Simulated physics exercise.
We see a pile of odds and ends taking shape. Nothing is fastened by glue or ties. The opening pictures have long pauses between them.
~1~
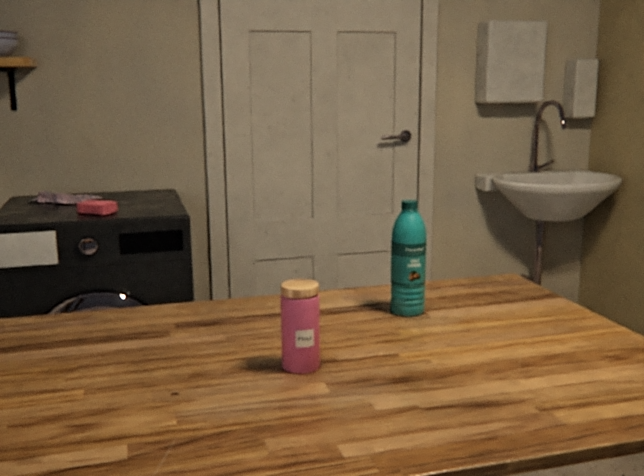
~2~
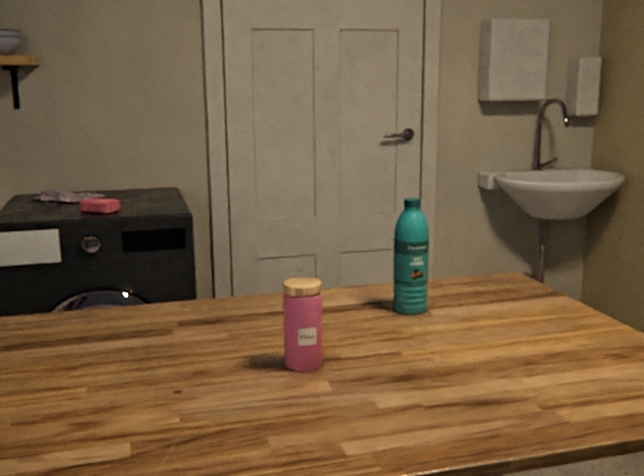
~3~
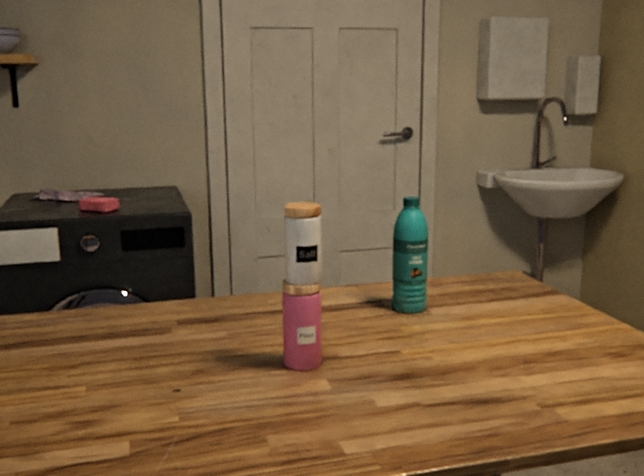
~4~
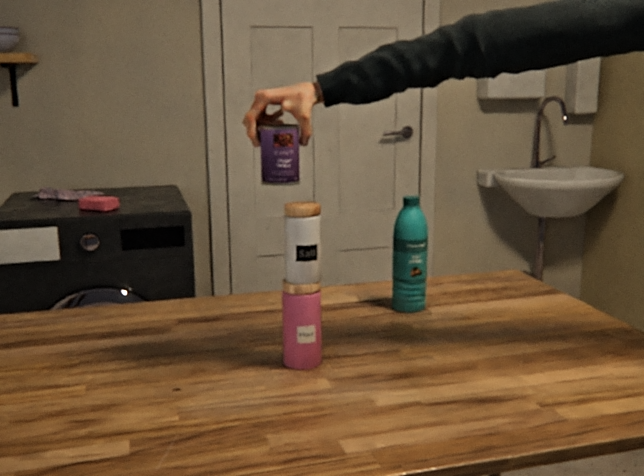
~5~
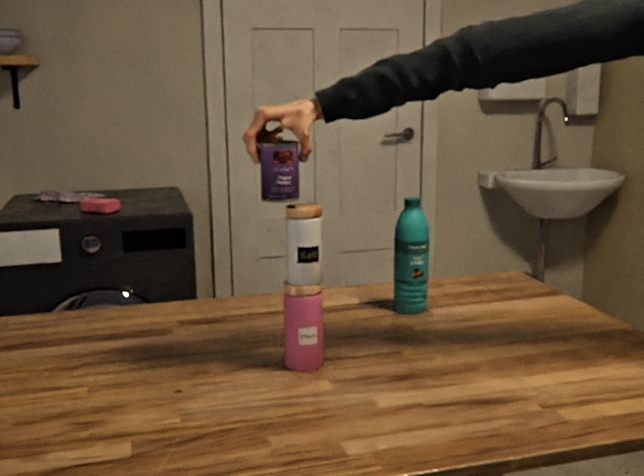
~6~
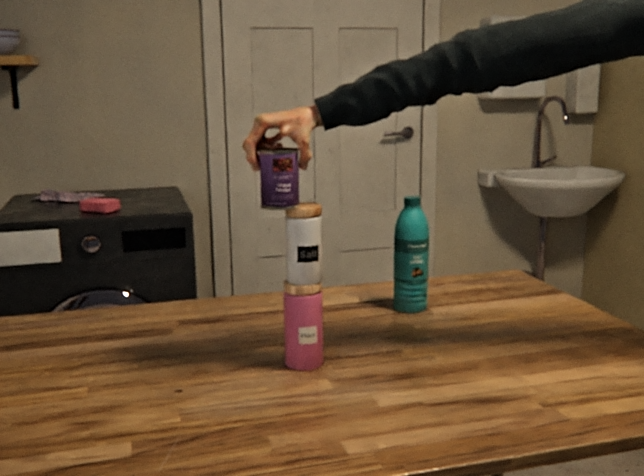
A pink jar stands alone near a turquoise bottle on a wooden table, and then a white jar appears stacked on top of it. A hand reaches in from the right holding a purple tin above the stack, lowers it slightly onto the white jar, and keeps its grip.
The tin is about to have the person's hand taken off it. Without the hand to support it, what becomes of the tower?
The pile fails.
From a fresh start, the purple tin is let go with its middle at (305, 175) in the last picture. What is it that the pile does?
What happens next is that it remains steady.
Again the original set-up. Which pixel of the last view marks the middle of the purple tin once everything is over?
Near (258, 349).
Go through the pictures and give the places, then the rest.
The last thing is not in view yet; pink jar (300, 326), in the first picture.
The last thing is not in view yet, in the second picture.
The last thing is not in view yet; turquoise bottle (410, 254), in the third picture.
On its way; purple tin (280, 154); pink jar (302, 322), in the fourth picture.
On its way; purple tin (280, 171); white jar (304, 244), in the fifth picture.
Set down, still held; purple tin (280, 178); turquoise bottle (411, 254), in the sixth picture.
Then, 0.40 s on from there, purple tin now fallen.
Then, 0.50 s on from there, things are still on the move.
Then, 1.50 s on from there, nothing new.
In the end, fallen, purple tin; the other 3 unmoved. At the end, from the last picture's camera, purple tin near (257, 349). The pile gives way.
